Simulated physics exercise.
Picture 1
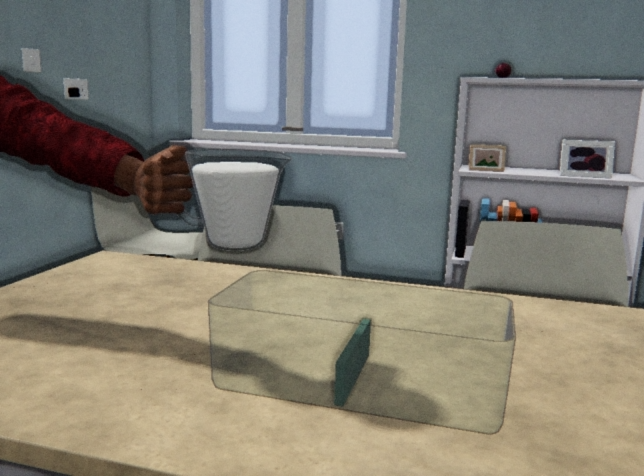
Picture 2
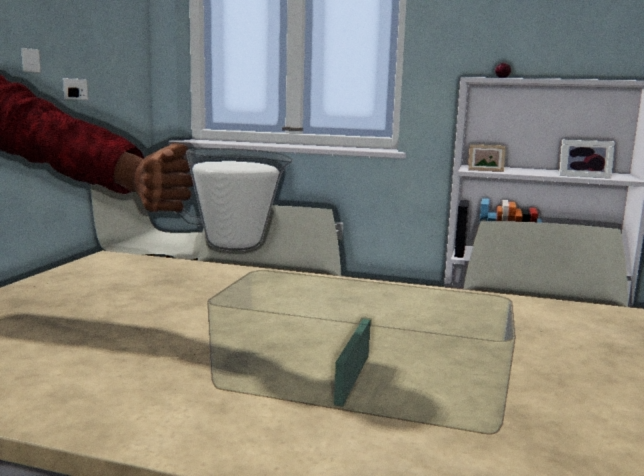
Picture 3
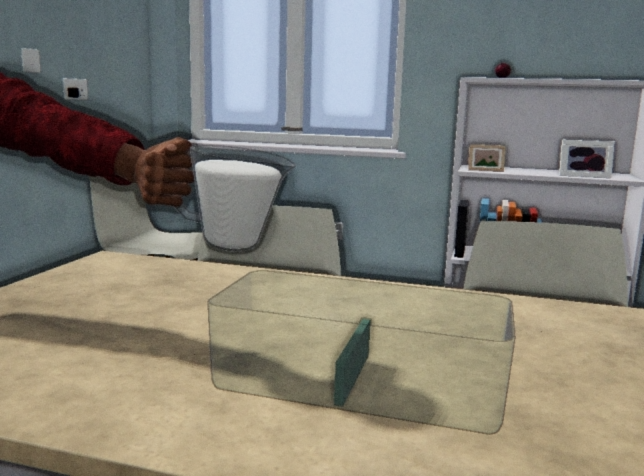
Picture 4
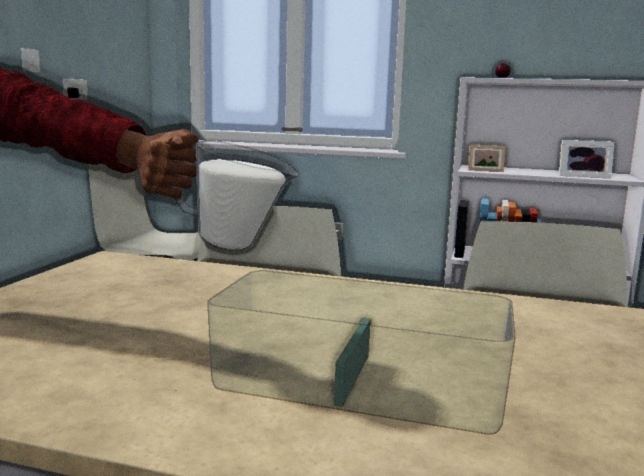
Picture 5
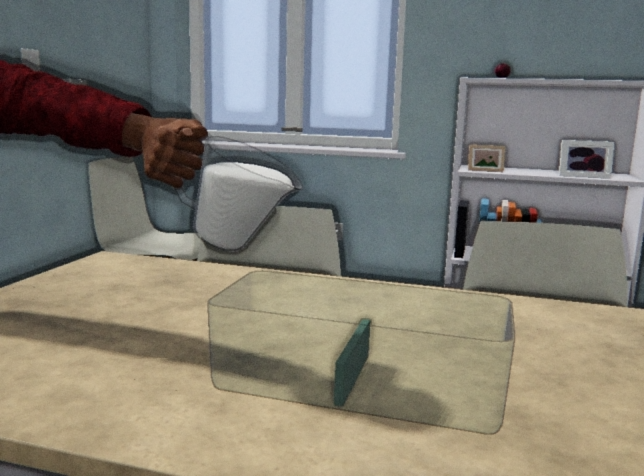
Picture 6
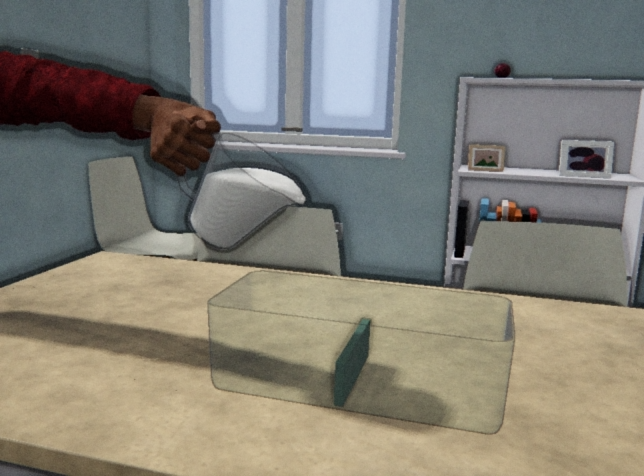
A hand in a dark red sleeve holds a clear jug of white milk above the left of a pale tabletop, seen from slightly above in a blue-walled room with a window. Below sits a long transparent basin with a low green dividing wall, with pale chairs and white shelves behind. The hand tilts the jug steadily rightward, the milk reaching its rim, while the camera stays still.
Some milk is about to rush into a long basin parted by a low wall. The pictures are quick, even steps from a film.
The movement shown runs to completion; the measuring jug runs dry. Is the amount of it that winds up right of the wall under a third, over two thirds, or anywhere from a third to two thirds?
Stops short of a third.
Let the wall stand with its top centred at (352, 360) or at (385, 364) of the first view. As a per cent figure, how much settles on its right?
In order, 20 and 15 in a hundred.
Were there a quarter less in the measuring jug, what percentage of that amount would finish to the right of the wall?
I'd reckon close to 5 %.
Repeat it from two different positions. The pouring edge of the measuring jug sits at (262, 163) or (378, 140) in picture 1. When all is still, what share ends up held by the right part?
It comes out at around 5 percent and then around 90 percent.
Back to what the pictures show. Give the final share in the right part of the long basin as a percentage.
5 % or thereabouts.
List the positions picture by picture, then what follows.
It leans 0°; its right rim is at (291, 158); the milk meets the walls at (199, 164) and (279, 170); the long basin's rim runs from (231, 286) to (513, 320); the wall's top is at (355, 340), in the first picture.
It leans 2°; its right rim is at (292, 160); the milk meets the walls at (200, 164) and (279, 171), in the second picture.
It leans 7°; its right rim is at (295, 165); the milk meets the walls at (203, 161) and (281, 174), in the third picture.
It leans 14°; its right rim is at (299, 175); the milk meets the walls at (207, 161) and (286, 177), in the fourth picture.
It leans 25°; its right rim is at (303, 188); the milk meets the walls at (210, 166) and (294, 183), in the fifth picture.
It leans 37°; its right rim is at (304, 204); the milk meets the walls at (208, 181) and (304, 197); 1 per cent is over the edge, in the sixth picture.
A moment on, the measuring jug is tipped right over and 34 per cent is still to pour, 46 is left of the wall and 1 right of it.
Next, the measuring jug is tipped right over and 2 per cent is still to pour, 85 is left of the wall and 2 right of it.
Then the measuring jug is tipped right over and 0 per cent is still to pour, 90 is left of the wall and 5 right of it.
Later the measuring jug is tipped right over and 0 per cent is still to pour, 90 is left of the wall and 5 right of it.
In the end 90 per cent lies left of the wall, 5 right of it and 5 outside.
